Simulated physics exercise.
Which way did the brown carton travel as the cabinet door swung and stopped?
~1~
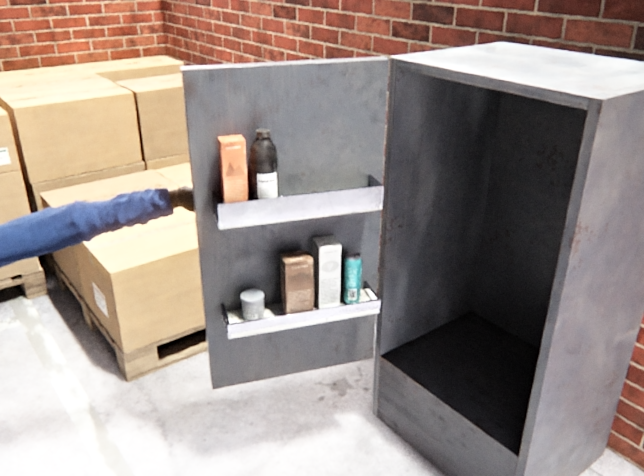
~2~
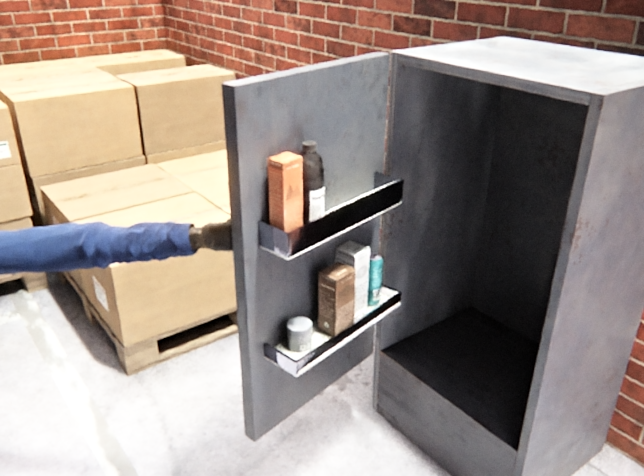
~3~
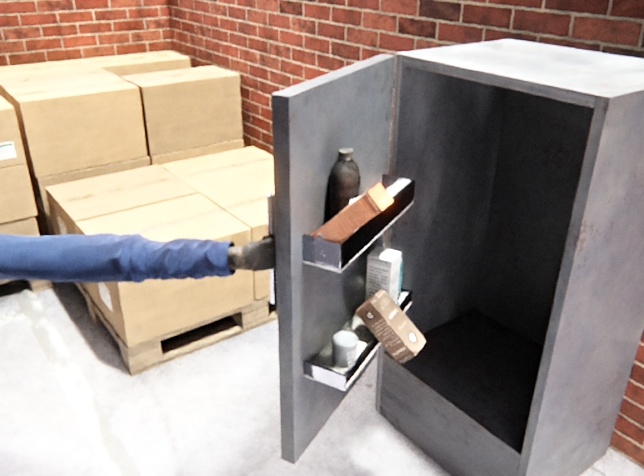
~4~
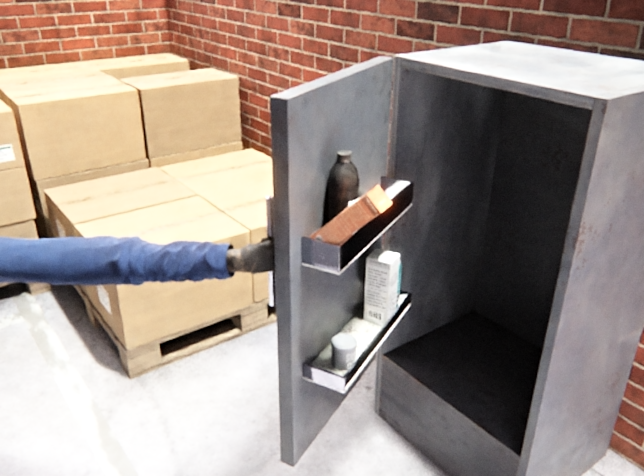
The brown carton moved to the right.
